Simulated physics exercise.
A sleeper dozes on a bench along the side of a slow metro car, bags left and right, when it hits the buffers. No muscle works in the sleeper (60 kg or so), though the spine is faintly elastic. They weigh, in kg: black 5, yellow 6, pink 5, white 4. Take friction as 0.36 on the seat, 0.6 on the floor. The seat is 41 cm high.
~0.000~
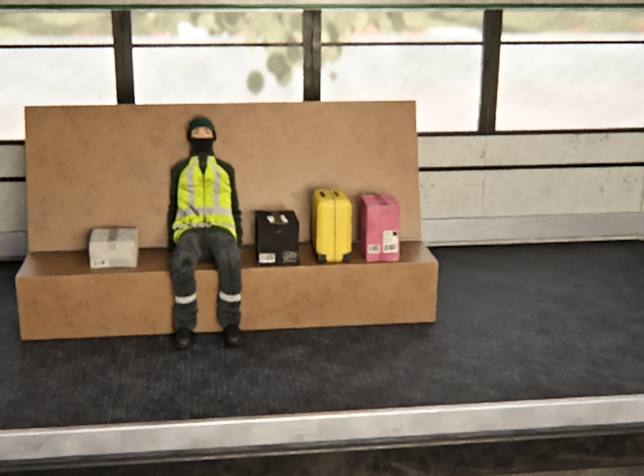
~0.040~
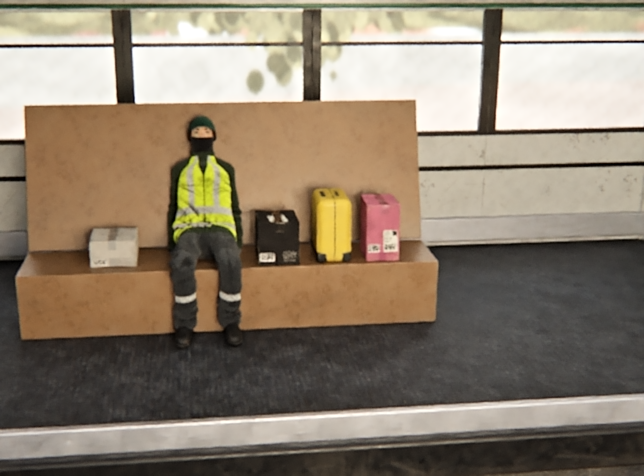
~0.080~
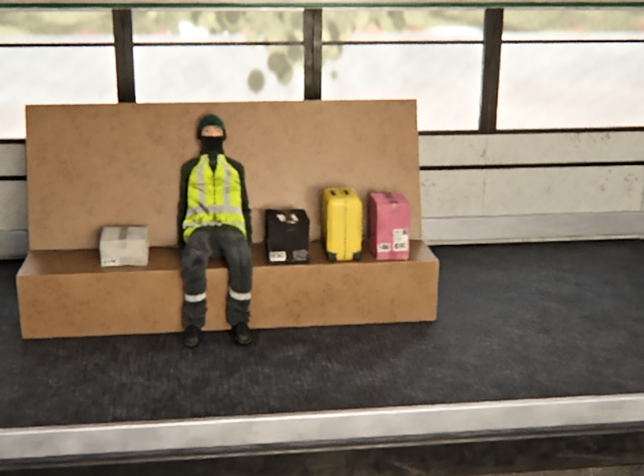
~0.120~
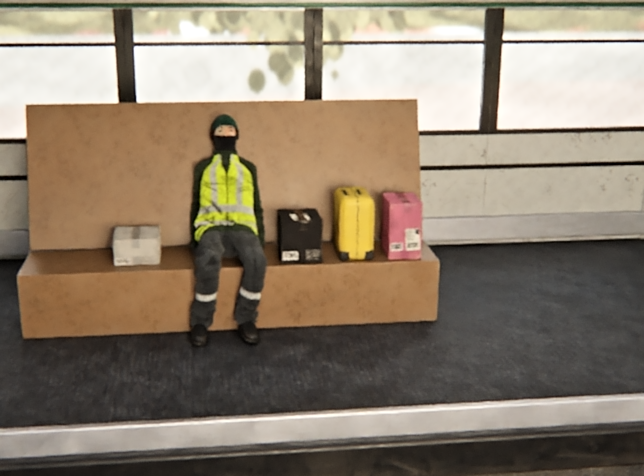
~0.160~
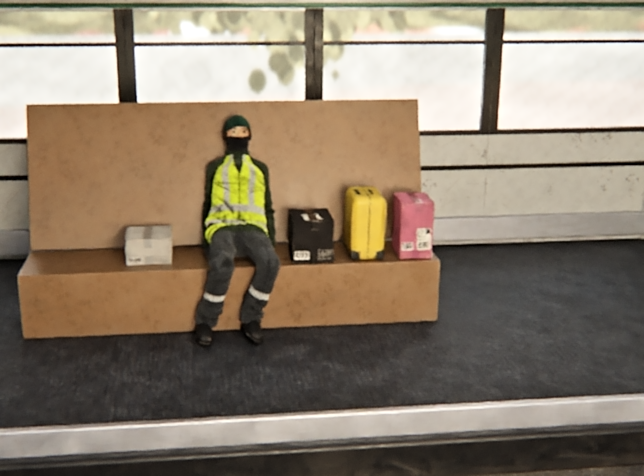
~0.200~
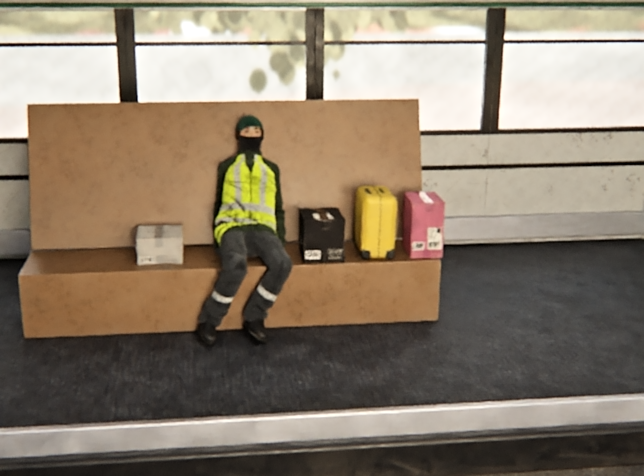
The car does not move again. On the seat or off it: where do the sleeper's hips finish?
Here the sleeper's hips keep to the seat.
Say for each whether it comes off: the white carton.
White carton on.
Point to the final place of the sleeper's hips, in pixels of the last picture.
At about (302, 227).
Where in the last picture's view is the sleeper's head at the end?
Near (400, 235).
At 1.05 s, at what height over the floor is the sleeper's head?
Roughly 50 cm.
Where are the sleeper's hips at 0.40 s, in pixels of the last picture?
Near (272, 234).
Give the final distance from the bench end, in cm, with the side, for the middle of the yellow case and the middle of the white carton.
Yellow case 0 short, white carton 140 short.
After 0.40 s the sleeper's hips are 56 cm above the ground, near (272, 234) in the last picture's view.
After 0.65 s the sleeper's hips are 57 cm above the ground, near (285, 232) in the last picture's view.
After 1.05 s the sleeper's hips are 58 cm above the ground, near (297, 230) in the last picture's view.
When all is still (2.7 s), black holdall drops off; yellow case stays on; pink pack drops off; white carton stays on; sleeper's hips keep to the seat.
